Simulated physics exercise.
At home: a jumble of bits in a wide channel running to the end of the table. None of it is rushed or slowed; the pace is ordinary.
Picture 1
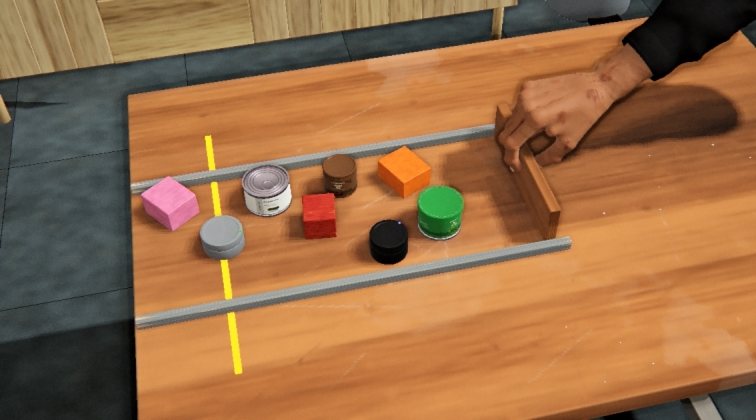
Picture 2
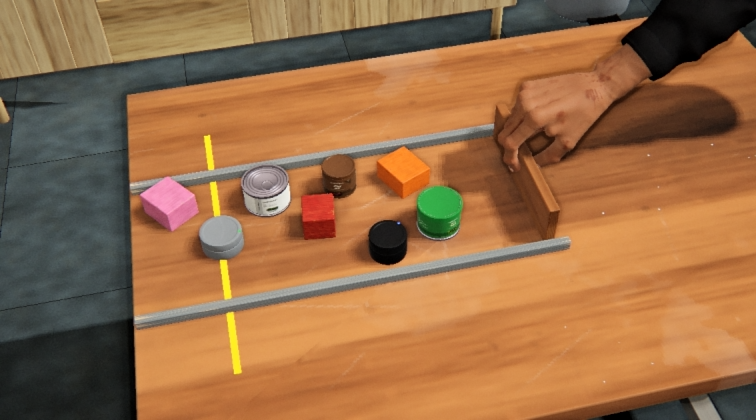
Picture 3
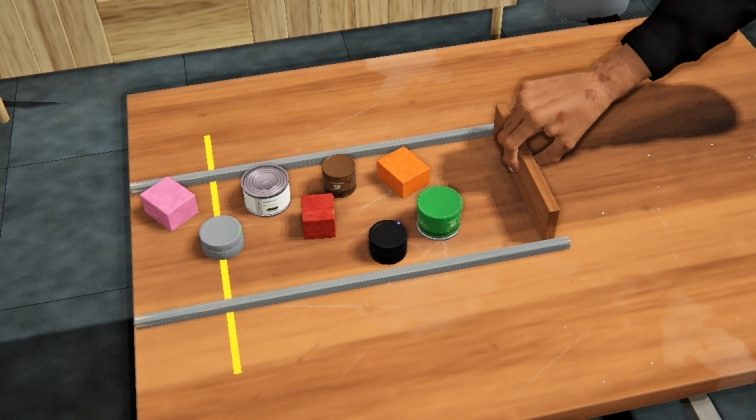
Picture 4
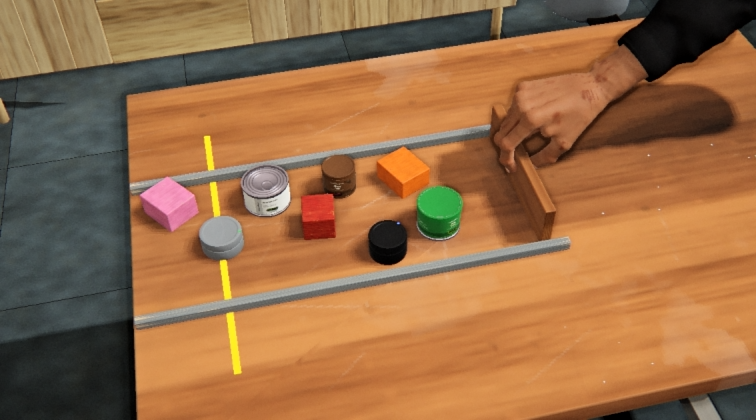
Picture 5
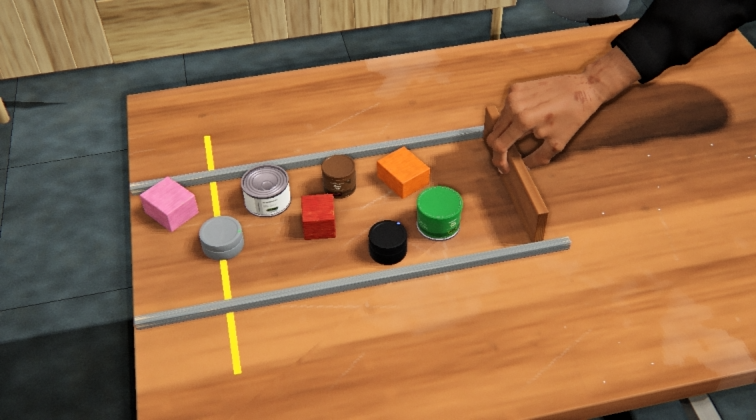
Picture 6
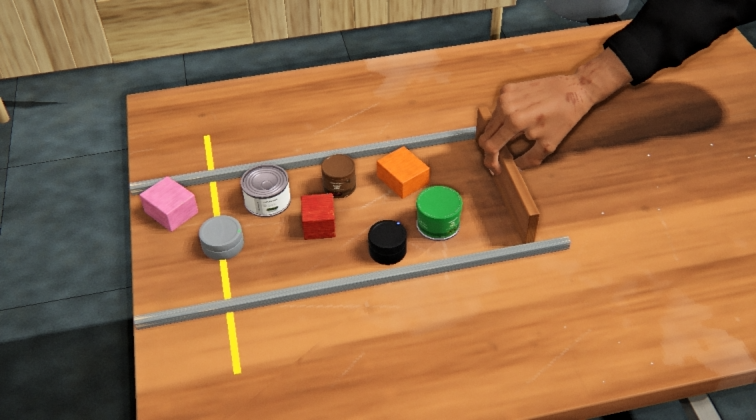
To begin with, a hand holds a wooden board upright at the right of a channel between two grey rails, where blocks, tubs and lids lie scattered near a yellow tape line. The hand then slides the board a short way left toward the green tin, while the scattered objects stay still.
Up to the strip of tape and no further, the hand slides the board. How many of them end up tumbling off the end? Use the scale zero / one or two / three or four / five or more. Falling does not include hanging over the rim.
On that scale it is one or two.
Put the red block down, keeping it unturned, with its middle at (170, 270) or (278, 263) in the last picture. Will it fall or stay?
Well, the red block sits tight the first time and sits tight the second time.
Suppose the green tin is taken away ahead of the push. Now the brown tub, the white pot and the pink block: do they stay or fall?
The brown tub keeps its place, the white pot ends up down and the pink block ends up down.
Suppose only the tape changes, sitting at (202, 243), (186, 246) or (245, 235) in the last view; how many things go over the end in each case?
First 2, then 4, then 1.
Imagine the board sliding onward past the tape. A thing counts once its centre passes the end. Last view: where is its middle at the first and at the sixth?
Roughly (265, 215) and then roughly (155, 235).
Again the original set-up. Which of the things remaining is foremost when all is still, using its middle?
Foremost is the grey lid.
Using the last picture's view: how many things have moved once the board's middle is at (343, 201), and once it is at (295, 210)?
The counts are 6 and 8.
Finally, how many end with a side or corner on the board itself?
It is in contact with 3.
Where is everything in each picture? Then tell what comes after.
In the first picture, pink block (170, 203); grey lid (223, 238); white pot (267, 190); board (525, 170); tape (221, 240).
In the second picture, grey lid (222, 238); board (524, 170).
In the third picture, white pot (266, 191); brown tub (339, 176).
In the fourth picture, pink block (170, 204); black lid (388, 243).
In the fifth picture, grey lid (222, 238); green tin (439, 214).
In the sixth picture, pink block (169, 204); grey lid (222, 238); white pot (266, 191); board (505, 174); tape (220, 239).
Early on, none off yet; pink block at rest near (169, 204); grey lid at rest near (222, 238); white pot at rest near (266, 191).
A while later, none off yet; pink block moving near (162, 205); grey lid at rest near (222, 238); white pot travelled about its own width near (212, 201).
Finally, the number that fall off is one or two; lost, white pot and pink block.
